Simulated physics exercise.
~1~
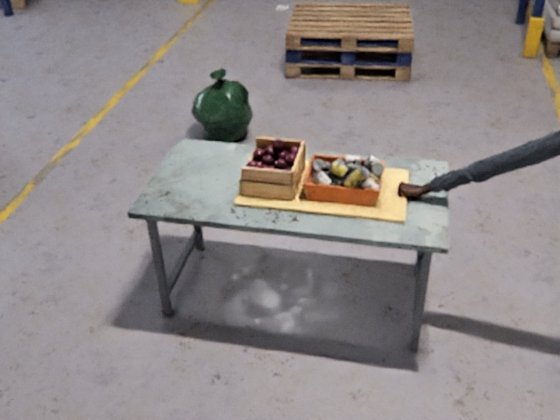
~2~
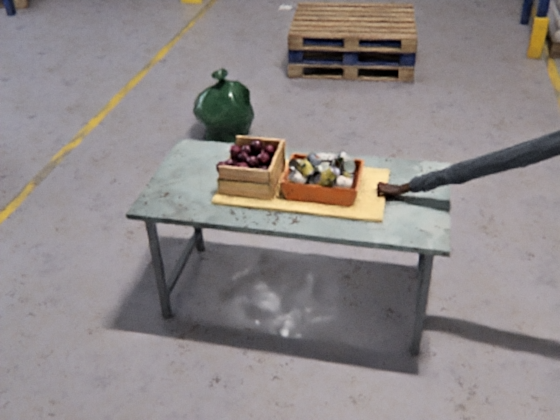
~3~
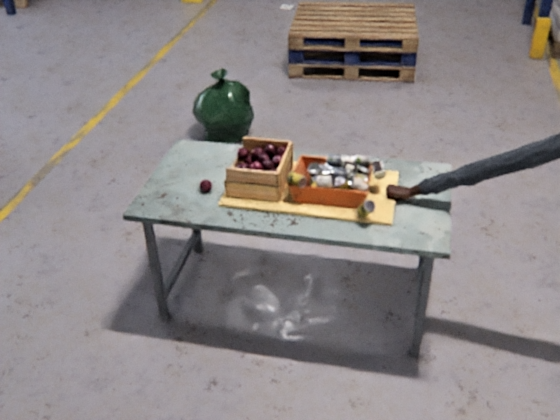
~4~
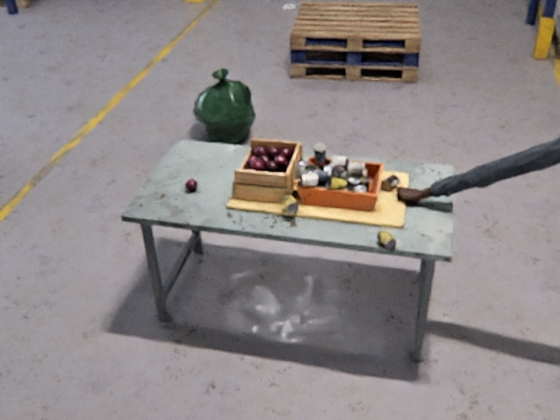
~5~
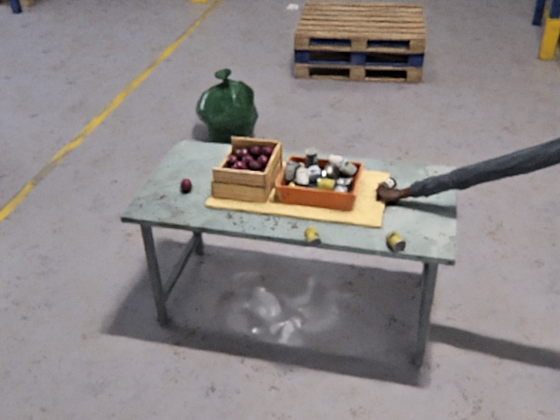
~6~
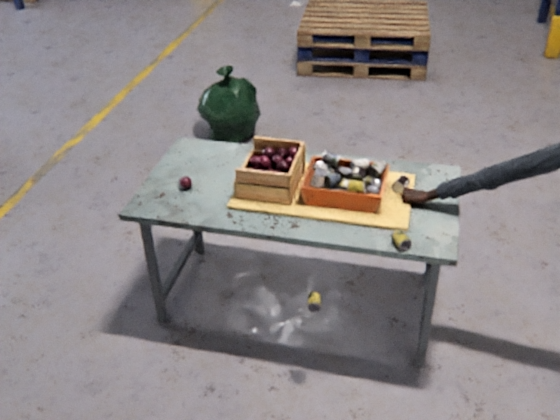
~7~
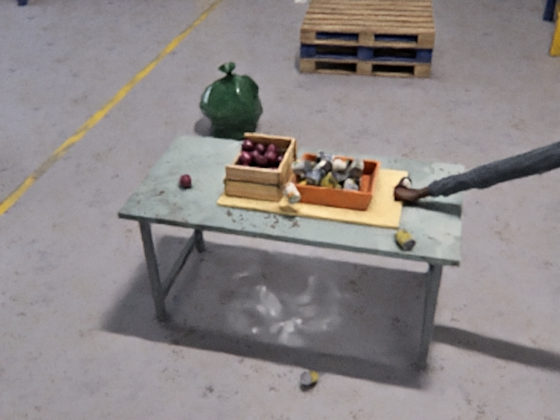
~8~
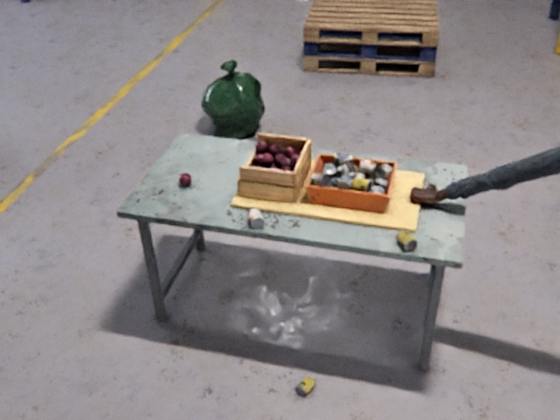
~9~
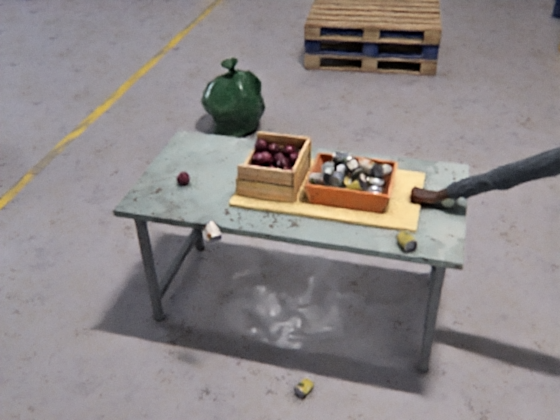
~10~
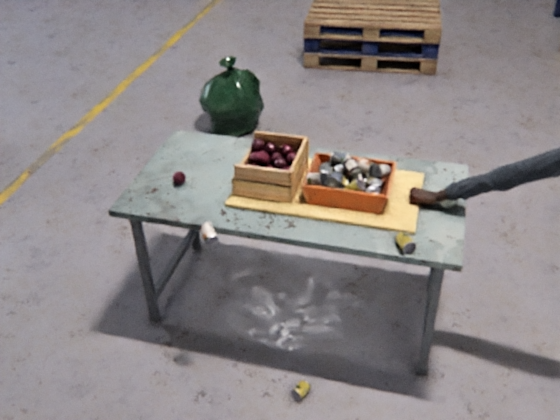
The clip opens on a green table where a dark-sleeved arm reaches in from the right to a yellow board carrying a wooden basket of red onions and an orange basket of small tins. The board slides left, then back right, and an onion lands on the tabletop to the left while tins spill out towards the front. As the board keeps moving back and forth, one tin drops off the front edge to the floor. Another pale tin escapes and travels left along the table. Finally the board rests, both baskets still well filled, with the pale tin at the front edge.
